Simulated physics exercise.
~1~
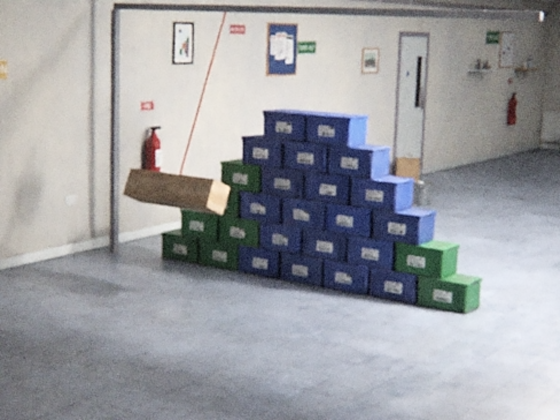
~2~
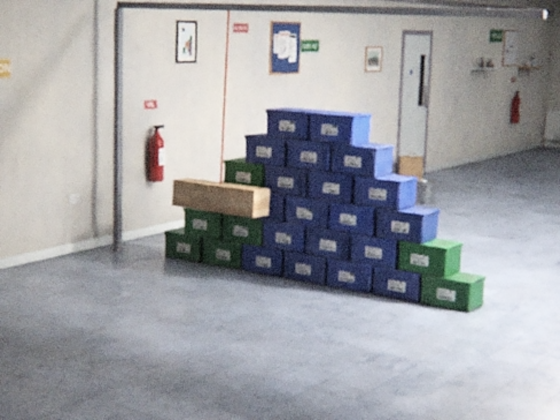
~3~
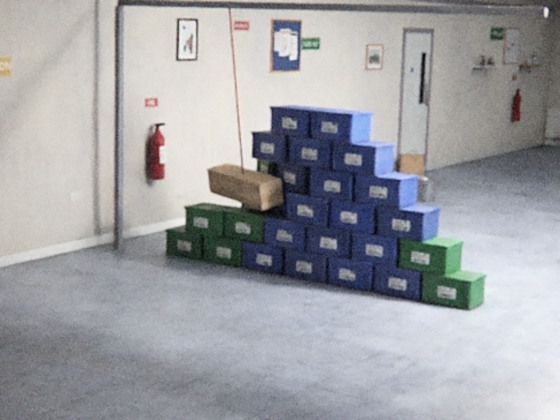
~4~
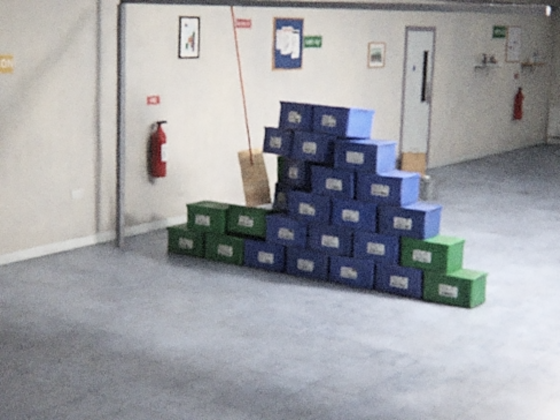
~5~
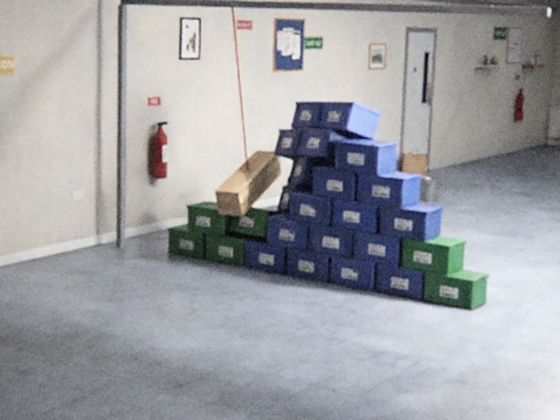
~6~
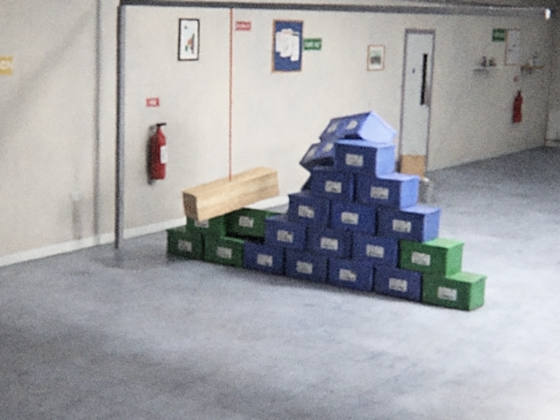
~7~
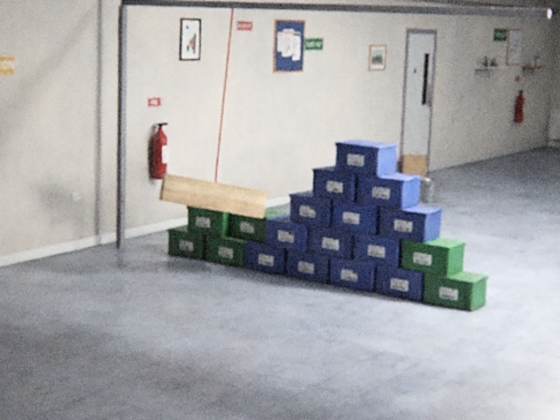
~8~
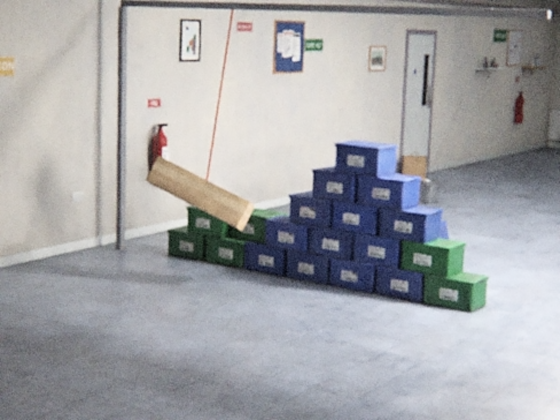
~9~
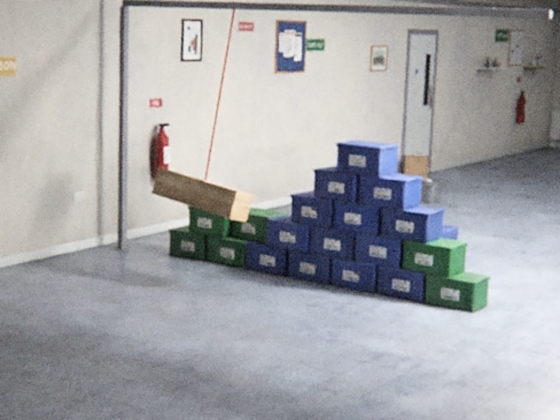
At the start, a short timber hangs crosswise on a red line to the left of a stepped wall of blue and green lidded totes in a bare room. It swings right into the upper left side of the stack, pushing a green tote inward. The timber twists upright against the gap as the totes above lean right. It swings back left while the top blue totes tilt and slide down behind the wall. By the end, the upper left part is gone, the lower rows and right-hand steps still stand, and the timber hangs tilted at the left.
